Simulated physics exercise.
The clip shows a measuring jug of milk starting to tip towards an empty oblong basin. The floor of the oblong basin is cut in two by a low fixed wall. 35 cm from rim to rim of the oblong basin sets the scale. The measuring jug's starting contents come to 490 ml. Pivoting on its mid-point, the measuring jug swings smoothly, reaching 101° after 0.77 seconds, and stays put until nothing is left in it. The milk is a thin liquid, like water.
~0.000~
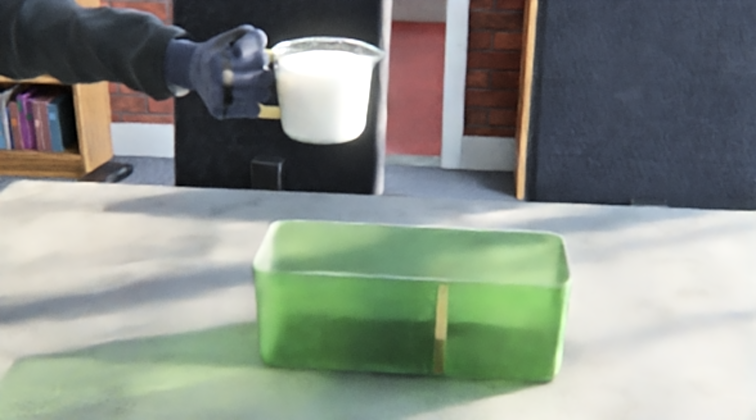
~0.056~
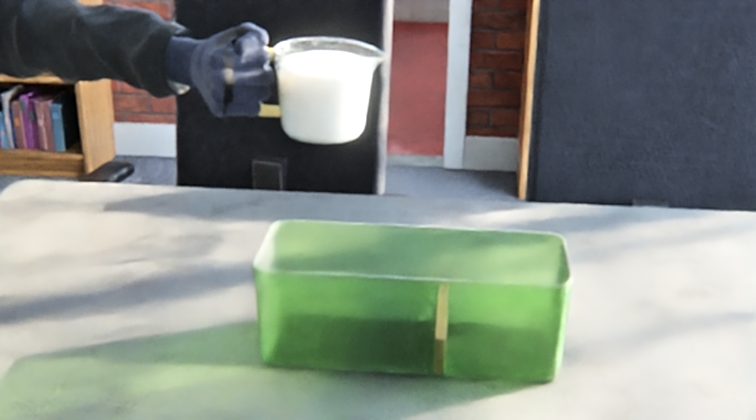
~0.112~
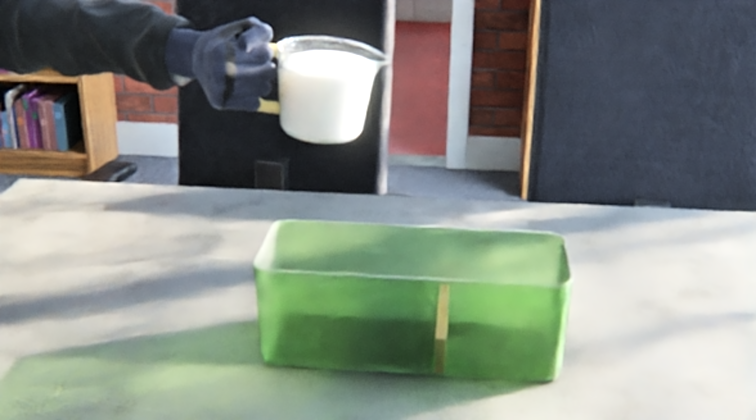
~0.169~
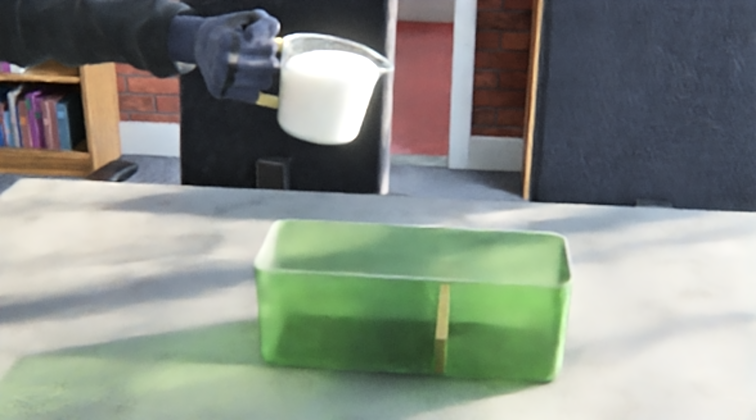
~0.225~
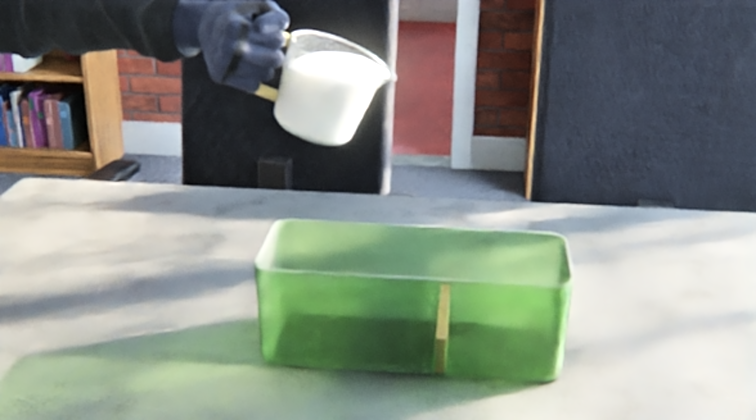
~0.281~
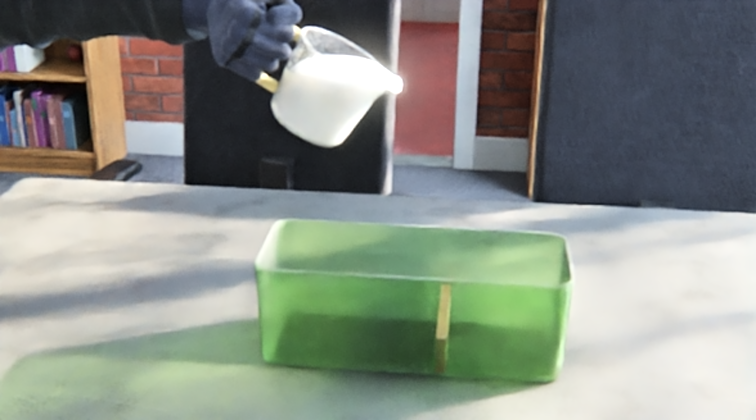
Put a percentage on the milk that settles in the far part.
Roughly 48 per cent ends up there.
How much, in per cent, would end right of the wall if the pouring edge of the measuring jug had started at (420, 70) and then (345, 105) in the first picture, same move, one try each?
I'd expect close to 85 per cent and then close to 5 per cent.
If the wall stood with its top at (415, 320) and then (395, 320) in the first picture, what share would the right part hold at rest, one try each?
It comes to 85 per cent, and then 85 per cent.
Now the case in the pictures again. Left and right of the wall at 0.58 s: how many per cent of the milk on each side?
Left roughly 4 per cent, right roughly 14.
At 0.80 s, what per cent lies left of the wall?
I'd say near 30 percent.
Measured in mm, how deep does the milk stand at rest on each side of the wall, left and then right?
Left 10 mm, right 14 mm.
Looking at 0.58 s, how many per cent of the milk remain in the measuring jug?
Around 48 percent.
Then, 0.58 s in, the tilt is 86° and 47 per cent is still to pour, 4 is left of the wall and 14 right of it.
Then, 0.80 s in, the tilt is 101° and 9 per cent is still to pour, 30 is left of the wall and 46 right of it.
Then, 1.02 s in, the tilt is 101° and 1 per cent is still to pour, 49 is left of the wall and 47 right of it.
Then, 1.27 s in, the tilt is 101° and 0 per cent is still to pour, 51 is left of the wall and 48 right of it.
Finally, 50 per cent lies left of the wall, 48 right of it and 2 outside.
